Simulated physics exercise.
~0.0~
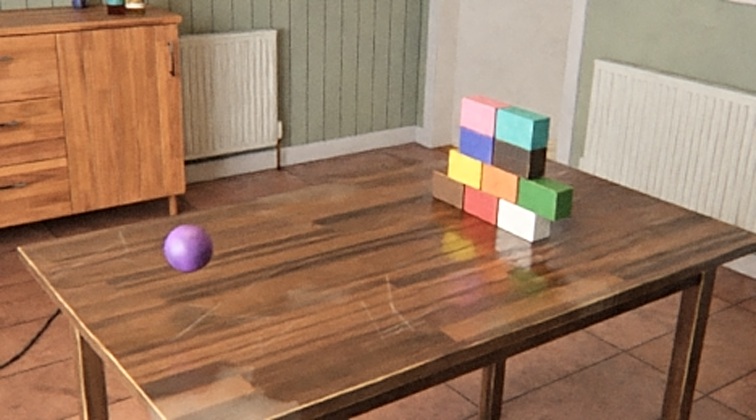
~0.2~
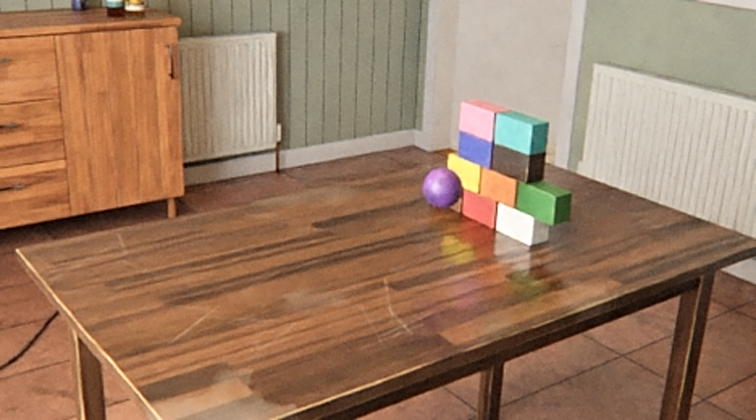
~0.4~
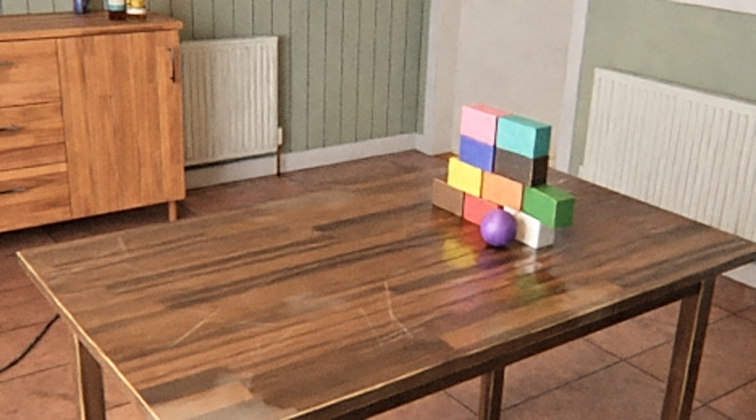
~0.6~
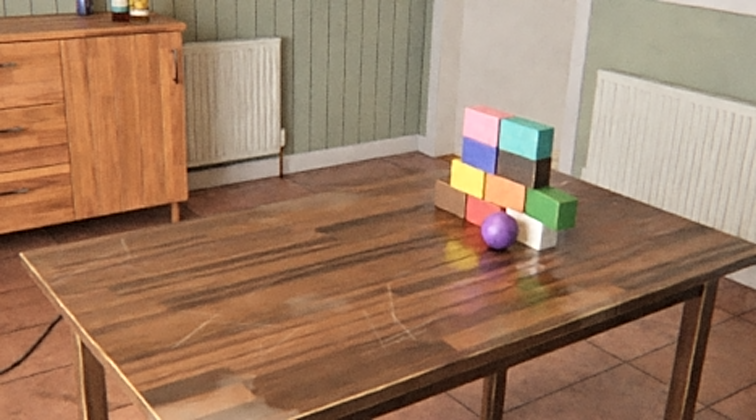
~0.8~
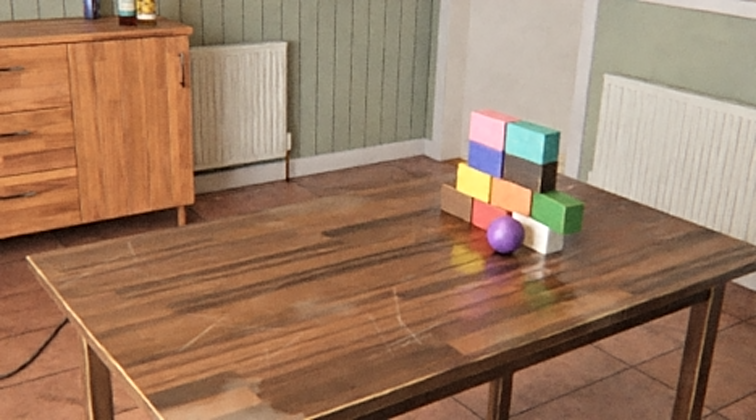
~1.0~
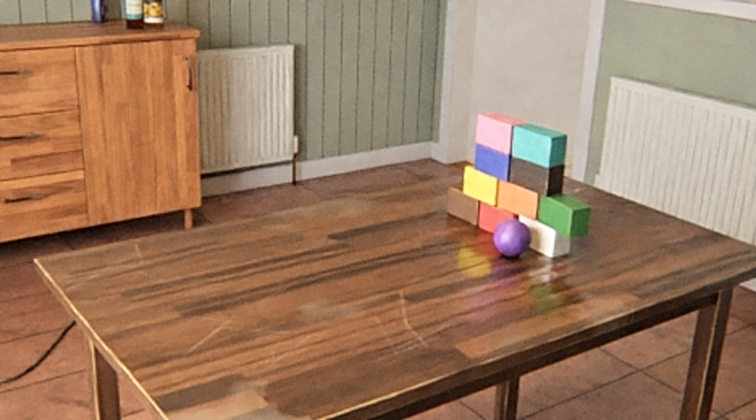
A purple ball flies in from the left above a wooden table, heading toward a stack of colorful blocks near the far side. It moves right and reaches the left side of the pile, beside the yellow block. The ball then drops down and to the right, ending up in front of the red and white blocks at the base. None of the blocks shifts, and the black one stays put beneath the turquoise one. As the view sways slightly, the ball rests on the tabletop against the still-standing stack.
